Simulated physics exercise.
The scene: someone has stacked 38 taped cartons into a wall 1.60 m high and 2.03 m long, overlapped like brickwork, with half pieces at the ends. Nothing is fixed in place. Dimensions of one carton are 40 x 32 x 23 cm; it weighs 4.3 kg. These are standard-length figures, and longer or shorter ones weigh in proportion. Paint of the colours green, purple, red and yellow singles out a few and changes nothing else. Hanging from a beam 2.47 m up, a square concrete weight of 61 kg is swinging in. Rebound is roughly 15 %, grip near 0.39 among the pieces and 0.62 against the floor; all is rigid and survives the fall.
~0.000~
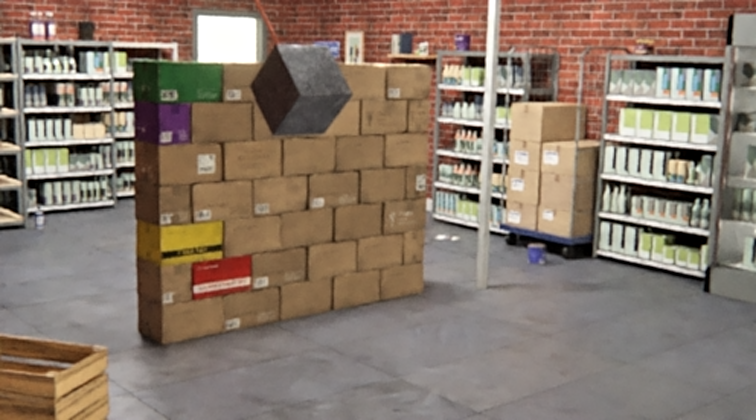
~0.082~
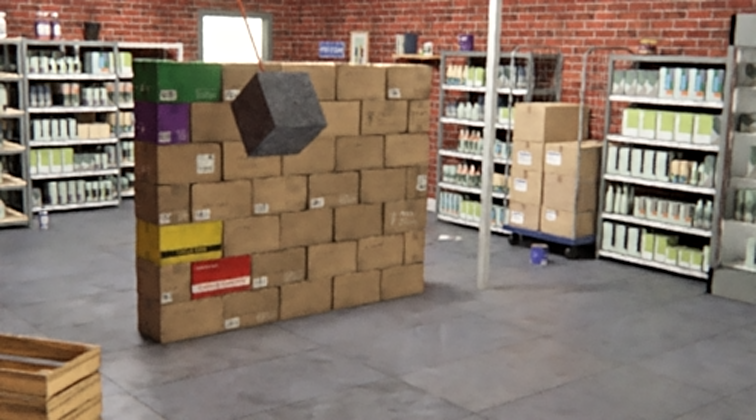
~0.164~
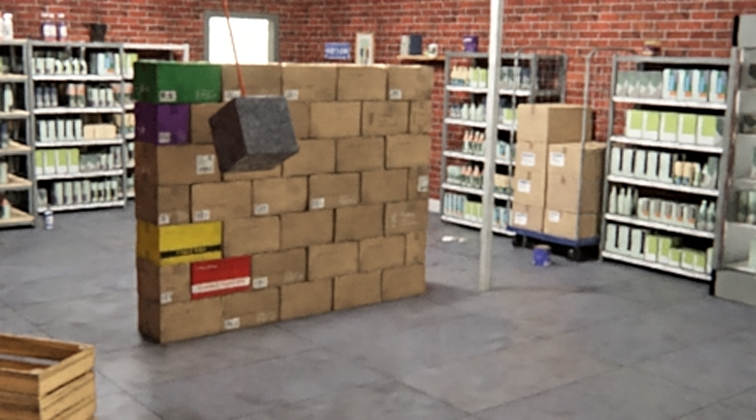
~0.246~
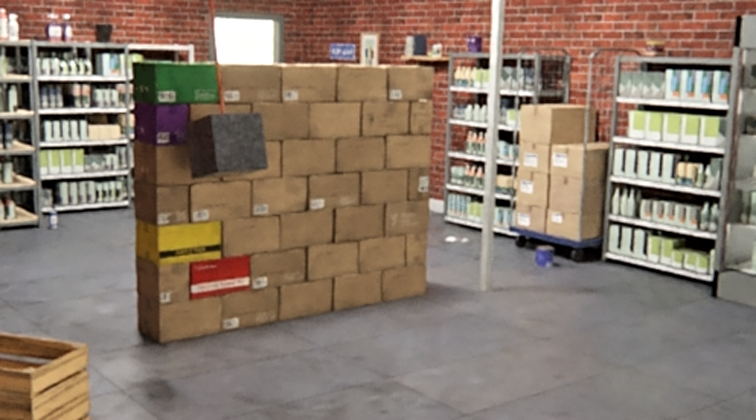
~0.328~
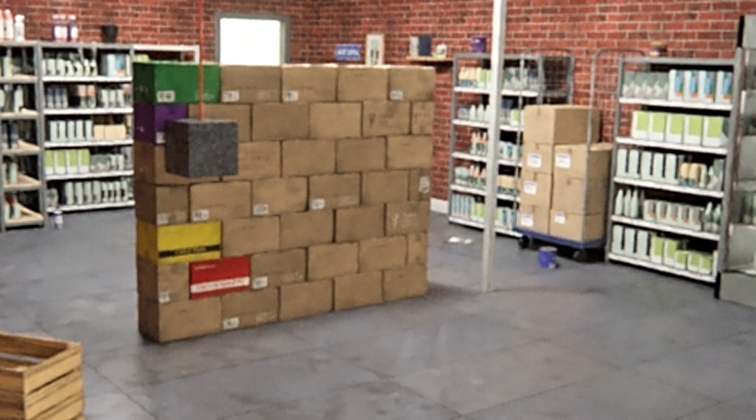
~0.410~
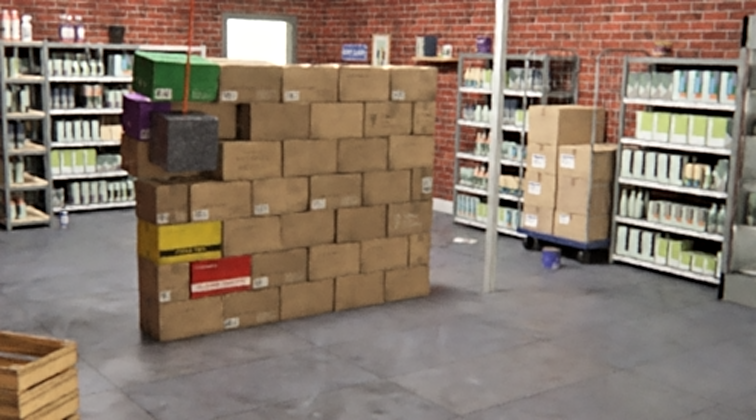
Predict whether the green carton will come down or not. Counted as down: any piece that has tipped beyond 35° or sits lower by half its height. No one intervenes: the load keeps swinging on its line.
The green carton will come down.
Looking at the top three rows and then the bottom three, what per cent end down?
For the top it's 30 in a hundred, for the bottom 0 in a hundred.
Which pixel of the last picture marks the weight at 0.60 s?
About (152, 110).
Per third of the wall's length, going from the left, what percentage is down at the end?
Per cent - left 40, middle 0, right 0.
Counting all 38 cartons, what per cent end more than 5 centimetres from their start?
It works out to 25 percent.
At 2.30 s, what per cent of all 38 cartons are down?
By then 15 %.
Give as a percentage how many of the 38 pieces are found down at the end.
That comes to around 15 percent.
After 0.60 s, line 29° past plumb; 4 of the 38 cartons down; green carton 37° from how it stood; purple carton 11° from how it stood, 13 cm lower.
After 1.00 s, line 43° past plumb; 4 of the 38 cartons down; green carton on its side; purple carton 20° from how it stood, 93 cm lower.
After 1.48 s, line 17° past plumb; 6 of the 38 cartons down; green carton 38° from how it stood, 70 cm lower; purple carton on its side.
After 2.30 s, line 34° before plumb; 6 of the 38 cartons down; green carton upside down; purple carton on its side.
In the end (3.7 s), line 22° past plumb; 6 of the 38 cartons down; green carton upside down; purple carton on its side; yellow carton 42 mm from its place. From the last view, middles, green carton near (97, 296), purple carton near (34, 236).
